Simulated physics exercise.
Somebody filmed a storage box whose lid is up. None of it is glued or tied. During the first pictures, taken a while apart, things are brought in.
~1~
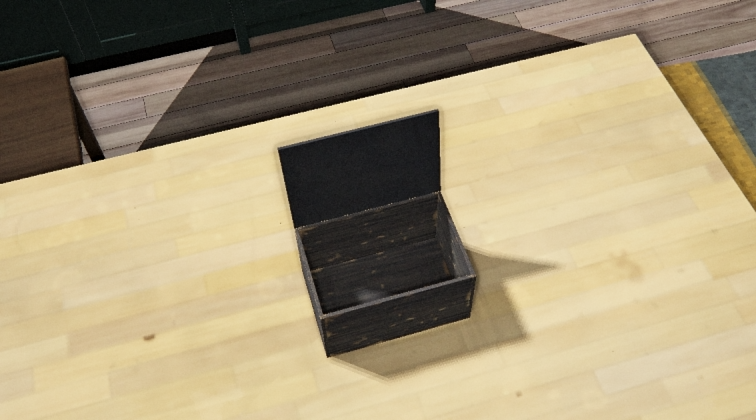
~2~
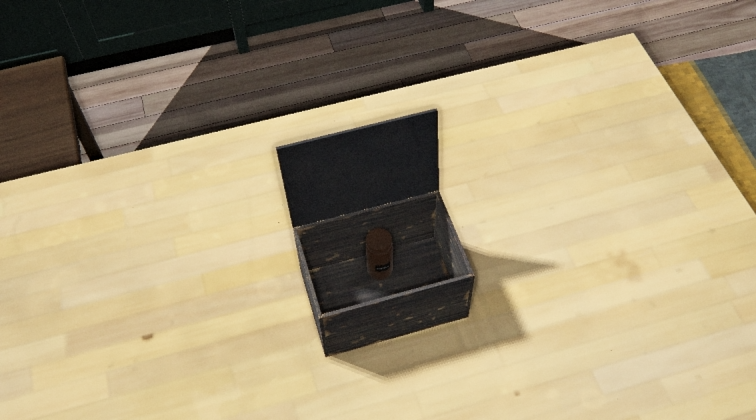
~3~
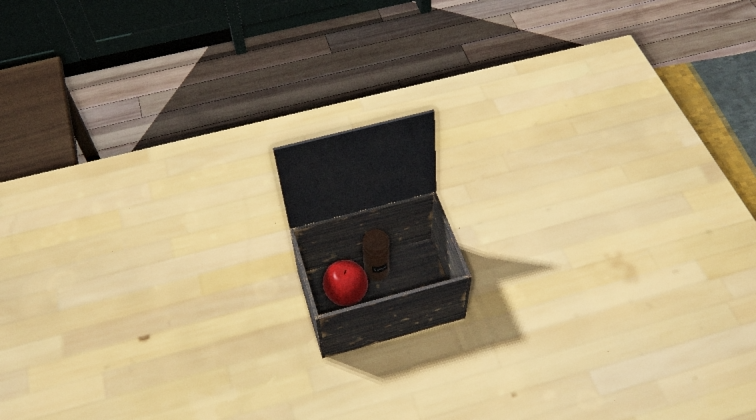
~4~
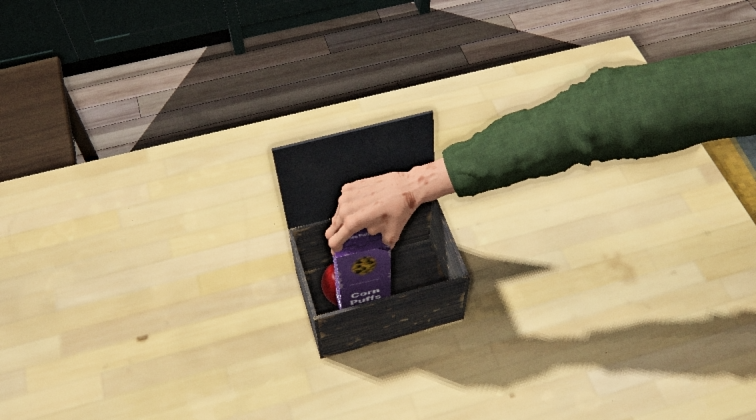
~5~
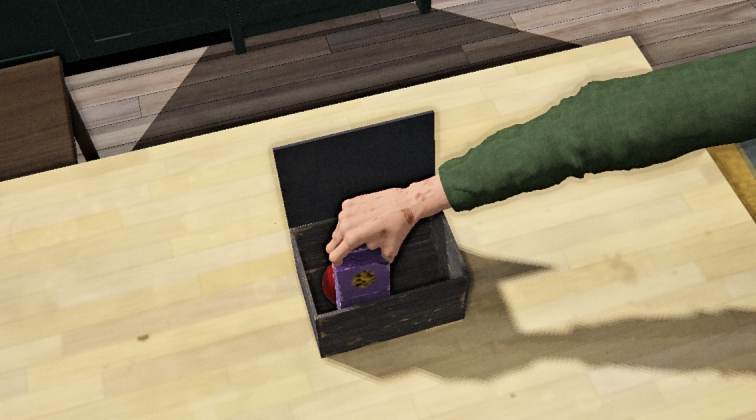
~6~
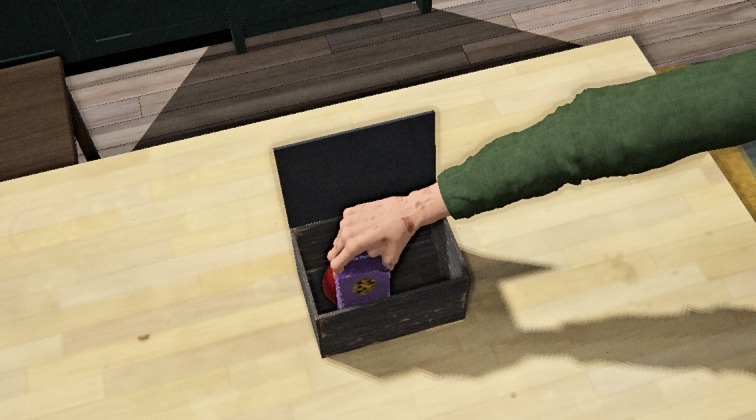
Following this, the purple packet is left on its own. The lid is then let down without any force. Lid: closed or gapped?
I expect the box to stay unclosed.
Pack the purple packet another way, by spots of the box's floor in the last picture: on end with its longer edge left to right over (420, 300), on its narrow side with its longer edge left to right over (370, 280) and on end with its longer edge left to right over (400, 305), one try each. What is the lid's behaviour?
Try one: The lid remains open; try two: It comes all the way down; try three: It remains open.
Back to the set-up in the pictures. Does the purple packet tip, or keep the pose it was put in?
Simply put, the purple packet remains unturned.
Then, 1.10 s after the last picture, lid starting down.
Then, 1.40 s after the last picture, lid 74° above the rim.
Then, 1.60 s after the last picture, lid 56° above the rim.
Then, 1.80 s after the last picture, lid 33° above the rim.
At rest, lid 33° above the rim; all 3 in place. Seen from the same camera at the end, purple packet near (363, 296).
